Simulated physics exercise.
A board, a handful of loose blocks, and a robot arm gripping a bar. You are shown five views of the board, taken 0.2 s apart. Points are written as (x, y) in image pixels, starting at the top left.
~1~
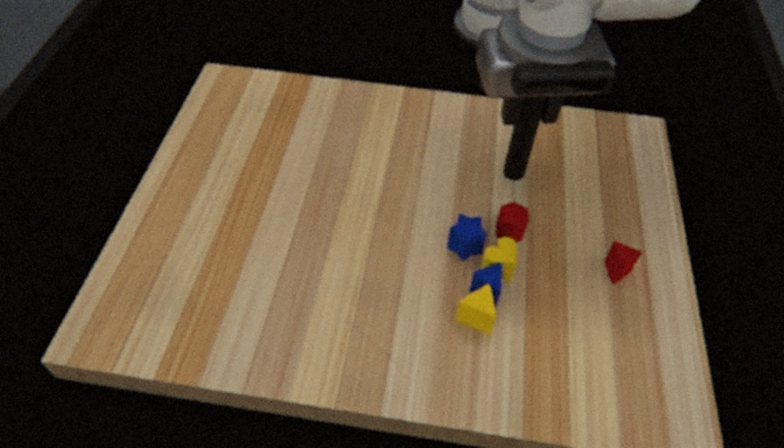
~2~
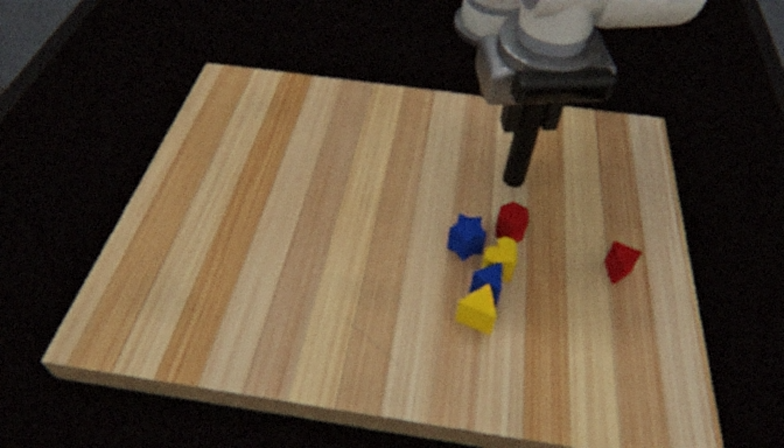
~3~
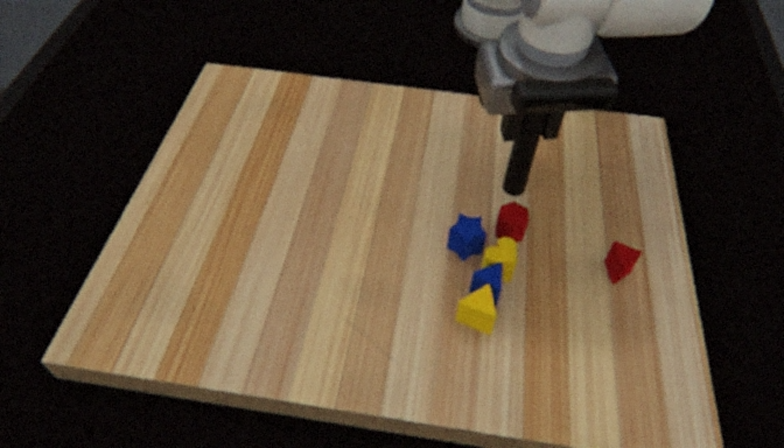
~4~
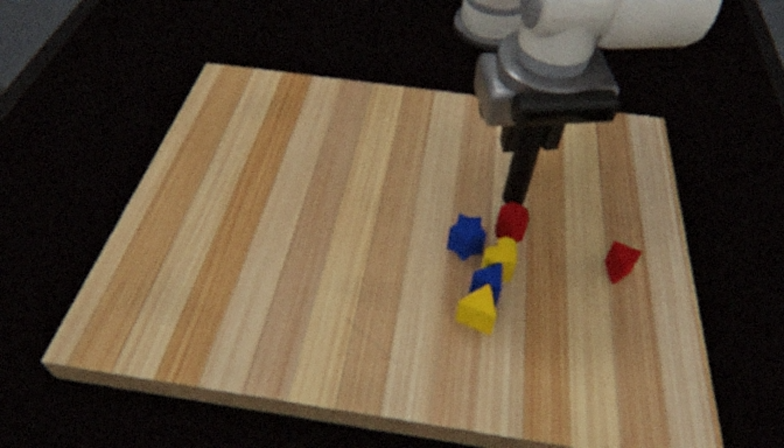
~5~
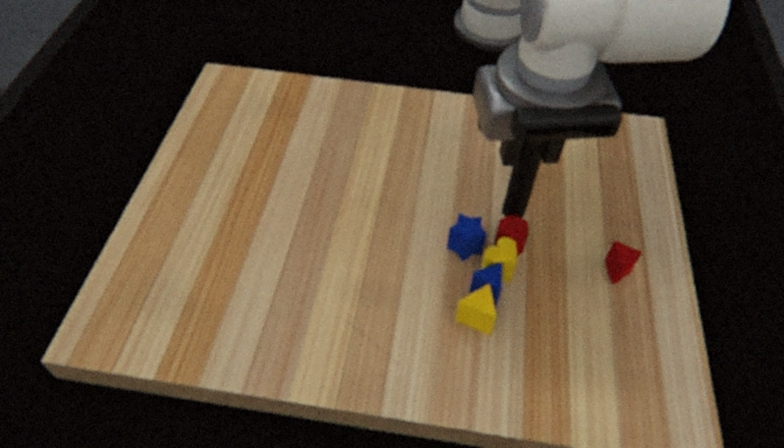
In this clip, a robot arm lowers a dark bar toward a cluster of red, yellow and blue blocks on a striped wooden board, then nudges the red block slightly toward the yellow one while a separate red piece stays still.
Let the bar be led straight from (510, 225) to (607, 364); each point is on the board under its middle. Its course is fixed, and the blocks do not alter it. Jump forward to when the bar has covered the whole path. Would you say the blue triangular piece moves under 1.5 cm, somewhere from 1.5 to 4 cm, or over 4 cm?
Range: Under 1.5 cm.
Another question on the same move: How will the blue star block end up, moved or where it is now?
In the end it has not been moved.
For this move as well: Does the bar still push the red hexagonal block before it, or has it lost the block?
Slid off.
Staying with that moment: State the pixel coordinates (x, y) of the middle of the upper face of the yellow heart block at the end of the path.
So, by the moment the path ends, you'll find the top centre of the yellow heart block at (513, 271).
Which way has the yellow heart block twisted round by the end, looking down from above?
It spins with the clock.
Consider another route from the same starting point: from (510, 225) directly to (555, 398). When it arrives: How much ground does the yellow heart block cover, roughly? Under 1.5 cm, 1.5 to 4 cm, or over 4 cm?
Offset: Above 4 cm.
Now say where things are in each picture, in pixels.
Bar's lower end (514, 173); blue star block (469, 227); yellow triangular piece (481, 300); blue triangular piece (492, 275); yellow heart block (503, 251); red hexagonal block (515, 213), in the first frame.
Bar (514, 180); blocks still, in the second frame.
Bar (514, 188); blocks still, in the third frame.
Bar (513, 199); blocks still, in the fourth frame.
Bar (513, 212); blue star block (469, 227); yellow triangular piece (481, 300); blue triangular piece (492, 275); yellow heart block (503, 251); red hexagonal block (514, 226), in the fifth frame.
The first path, step by step. One third of the way, bar (543, 254); yellow triangular piece (479, 305); blue triangular piece (486, 278), turned 15° anticlockwise; yellow heart block (512, 270), turned 110° clockwise; red hexagonal block (544, 271).
Two thirds of the way, bar (577, 301); yellow triangular piece (479, 305); blue triangular piece (486, 278), turned 15° anticlockwise; yellow heart block (513, 271), turned 120° clockwise; red hexagonal block (551, 298), turned 100° clockwise.
At the end, bar (615, 353); blue star block still; yellow triangular piece (479, 305); blue triangular piece (486, 278), turned 15° anticlockwise; yellow heart block (513, 271), turned 120° clockwise; red hexagonal block (551, 298), turned 100° clockwise.
